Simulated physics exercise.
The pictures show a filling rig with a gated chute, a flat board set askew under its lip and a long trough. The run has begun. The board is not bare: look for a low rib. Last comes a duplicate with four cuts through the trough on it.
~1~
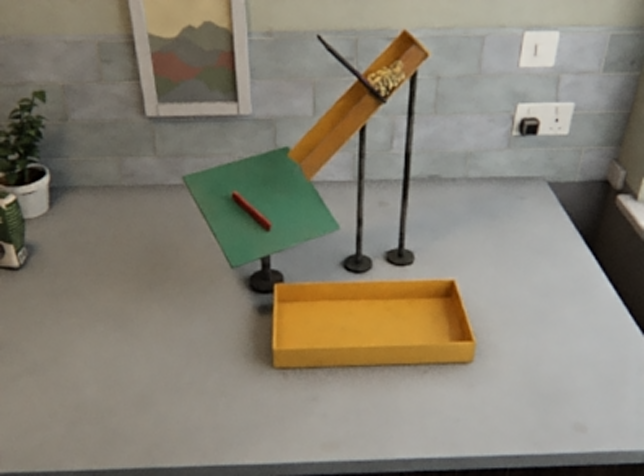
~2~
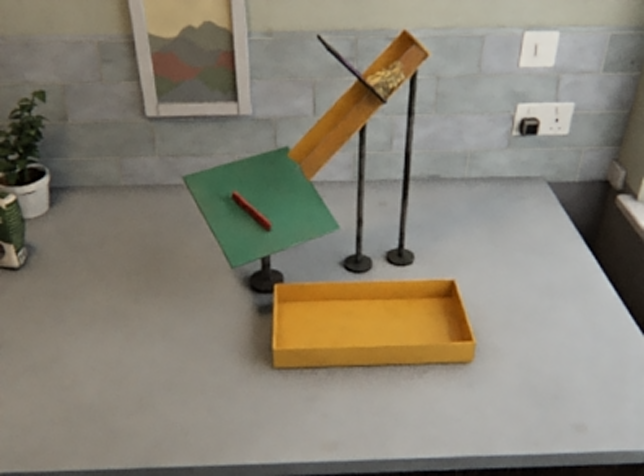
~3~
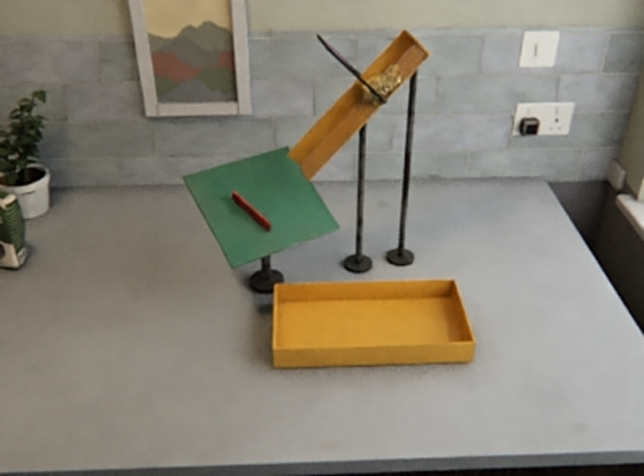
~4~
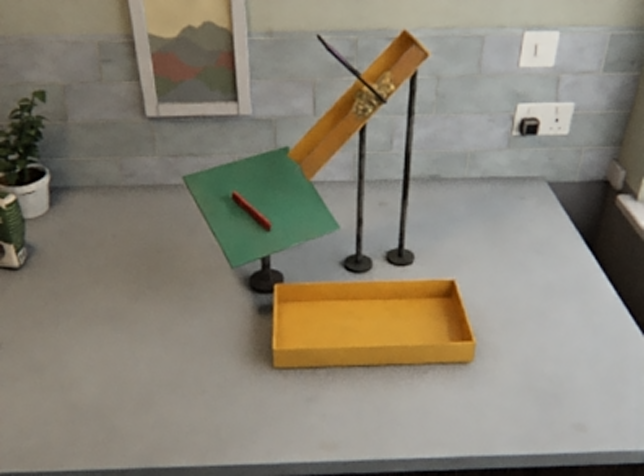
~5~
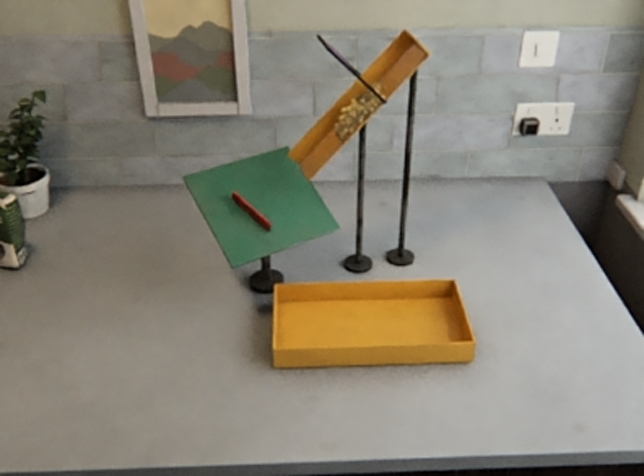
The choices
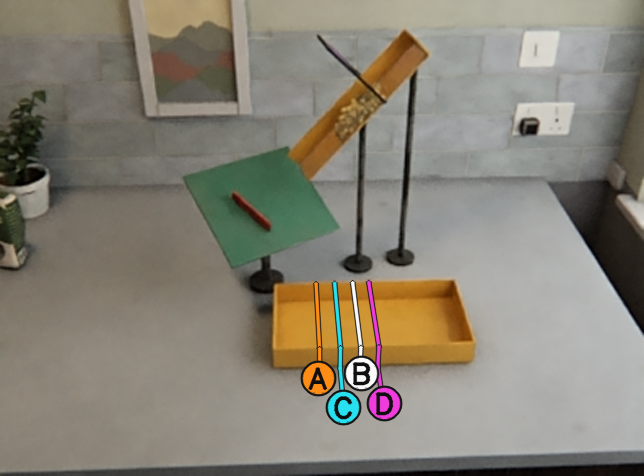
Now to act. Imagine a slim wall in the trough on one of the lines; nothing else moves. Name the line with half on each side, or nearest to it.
Go for A.
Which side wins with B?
More lands on the left.
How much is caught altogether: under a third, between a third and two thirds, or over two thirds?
About that: Over two thirds.
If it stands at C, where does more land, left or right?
More lands on the left.
On the marked copy, line A crosses the front rim at (319, 347); line B crosses the front rim at (360, 346); line C crosses the front rim at (340, 347); line D crosses the front rim at (378, 346).
Choosing A, of what is caught, close to half on the left of the divider, close to half on the right.
Choosing B, of what is caught, the whole lot on the left of the divider, none at all on the right.
Choosing C, of what is caught, all but a few on the left of the divider, only a few on the right.
Choosing D, of what is caught, the whole lot on the left of the divider, none at all on the right.
